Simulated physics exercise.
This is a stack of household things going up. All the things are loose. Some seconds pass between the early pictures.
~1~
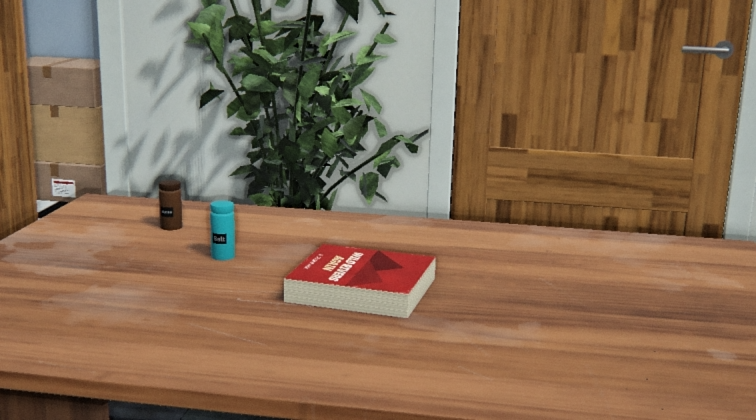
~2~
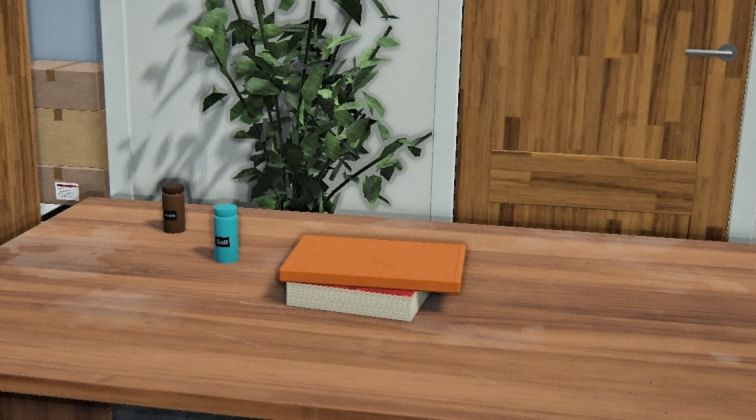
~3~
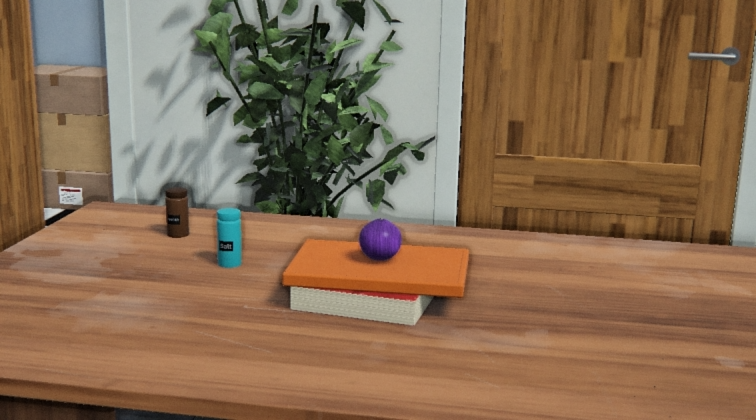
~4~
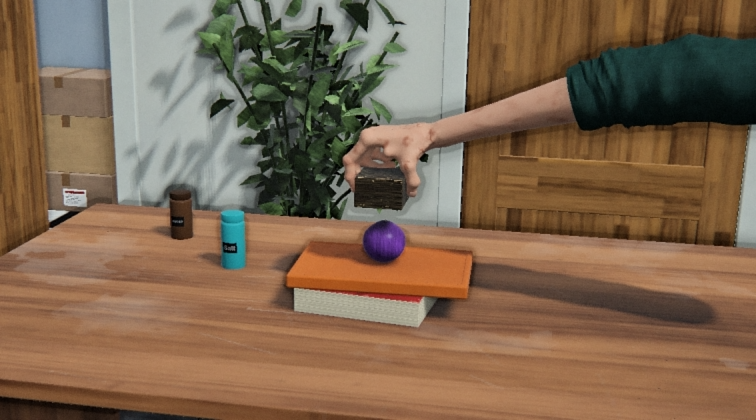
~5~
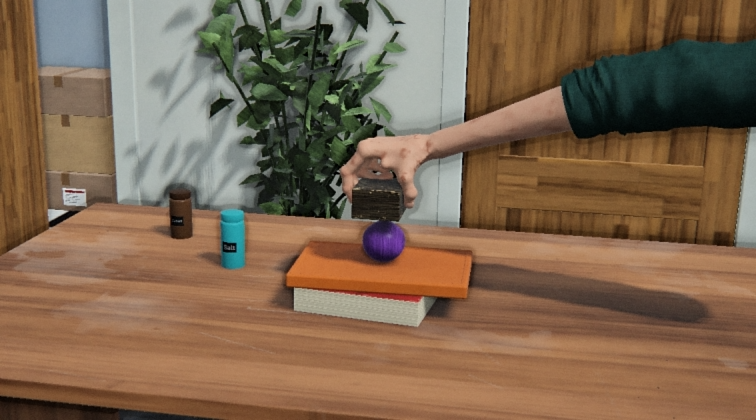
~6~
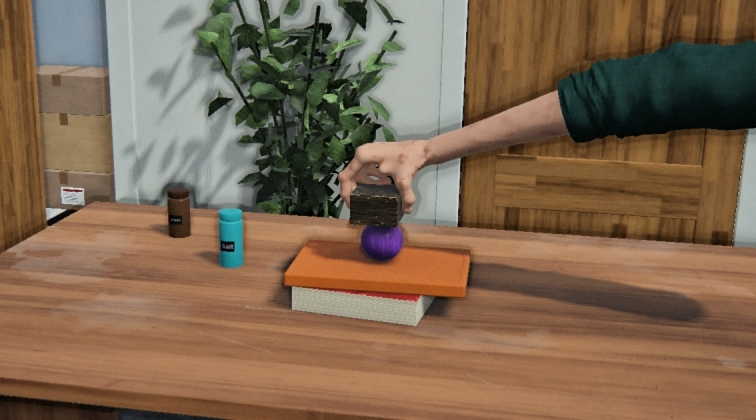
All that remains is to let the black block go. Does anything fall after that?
The pile gives way.
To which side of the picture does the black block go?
It goes to the left.
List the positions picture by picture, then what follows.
In the first frame, the last thing is not in view yet; brown shaker (170, 205).
In the second frame, the last thing is not in view yet; red book (365, 282).
In the third frame, the last thing is not in view yet; turquoise shaker (229, 238).
In the fourth frame, coming down; black block (383, 187); purple onion (384, 241).
In the fifth frame, coming down; black block (380, 199); orange tray (383, 268).
In the sixth frame, set down, still held; black block (378, 204); brown shaker (179, 213).
Then, 0.50 s later than the last frame, black block now fallen.
Then, 0.80 s later than the last frame, things are still on the move.
When it is over, fallen, black block; the other 5 as before. End places, in pixels of the last picture, black block near (263, 266). The pile loses its balance.
